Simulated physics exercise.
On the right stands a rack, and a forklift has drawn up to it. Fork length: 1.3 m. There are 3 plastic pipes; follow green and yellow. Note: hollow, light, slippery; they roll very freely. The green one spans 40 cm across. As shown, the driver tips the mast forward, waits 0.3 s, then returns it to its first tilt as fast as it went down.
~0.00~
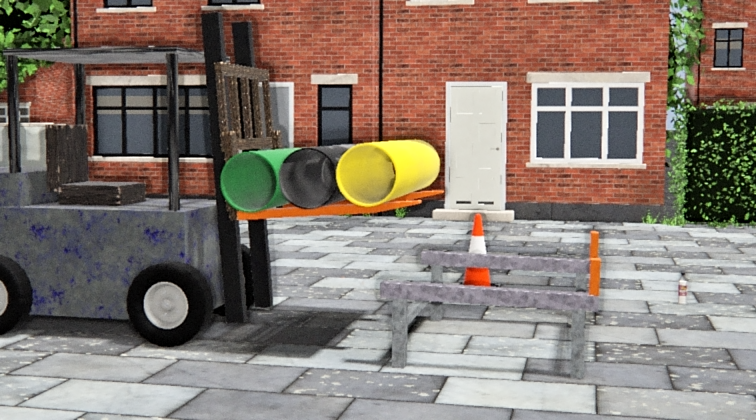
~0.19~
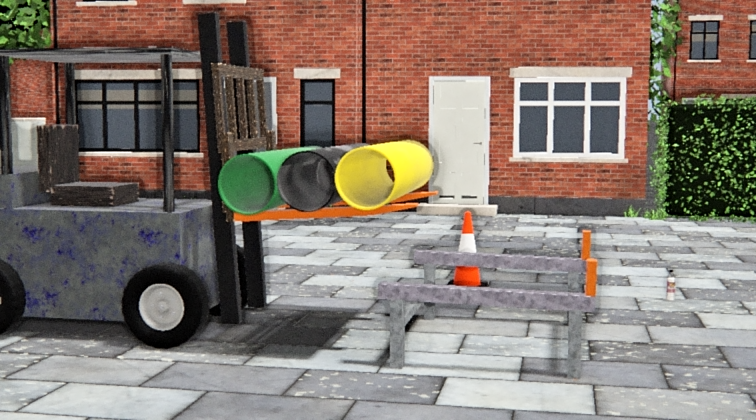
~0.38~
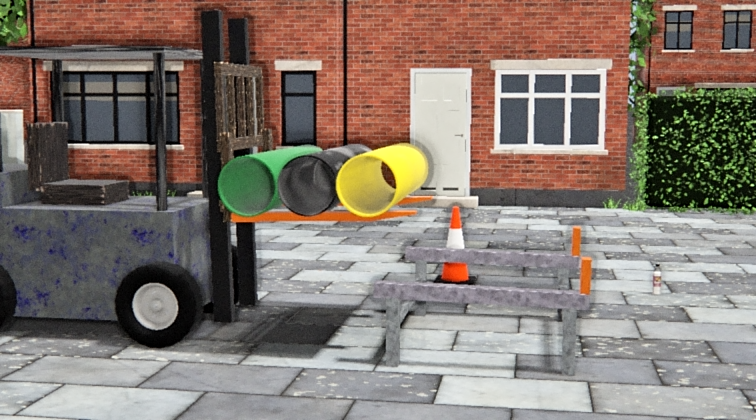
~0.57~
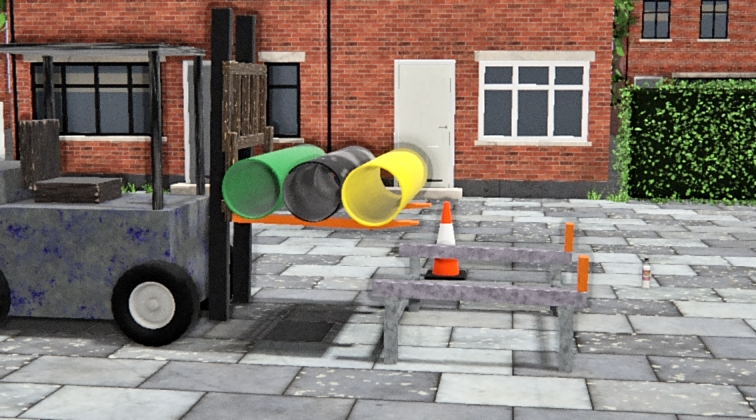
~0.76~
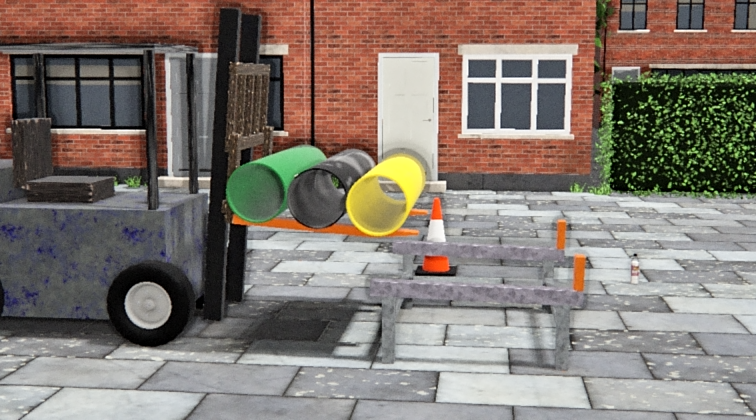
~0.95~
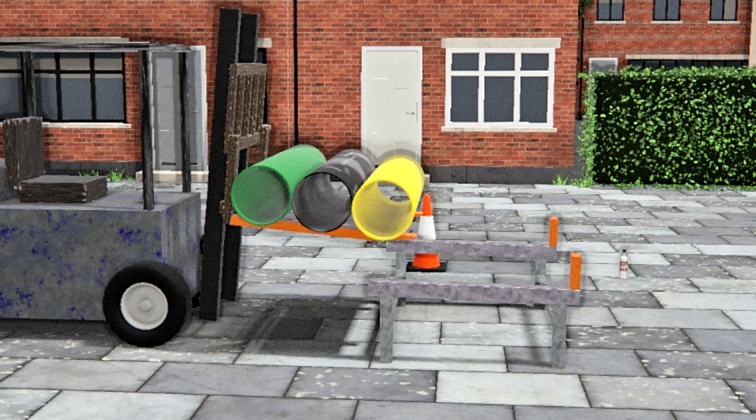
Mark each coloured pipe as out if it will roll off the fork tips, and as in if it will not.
Green in, yellow out.
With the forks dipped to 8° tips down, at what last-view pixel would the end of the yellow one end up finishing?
I'd put it somewhere around (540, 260).
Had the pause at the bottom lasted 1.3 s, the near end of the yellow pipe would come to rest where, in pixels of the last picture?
(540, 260), roughly.
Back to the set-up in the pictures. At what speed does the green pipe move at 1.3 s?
About 0.4 m/s.
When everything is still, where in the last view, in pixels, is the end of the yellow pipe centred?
It comes to rest around (540, 258).
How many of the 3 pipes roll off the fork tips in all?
2.
By 1.3 s, green is on the forks, 90 cm from the tips, rolling right; yellow is on the forks, 10 cm from the tips, rolling right; 0 off the forks so far.
By 1.7 s, green is on the forks, 65 cm from the tips, rolling right; yellow is on the rack, 100 cm from the rack's far end, rolling right; 1 off the forks so far.
Finally (5.3 s), green is on the forks, 105 cm from the tips; yellow is on the rack, 25 cm from the rack's far end; 2 off the forks so far.
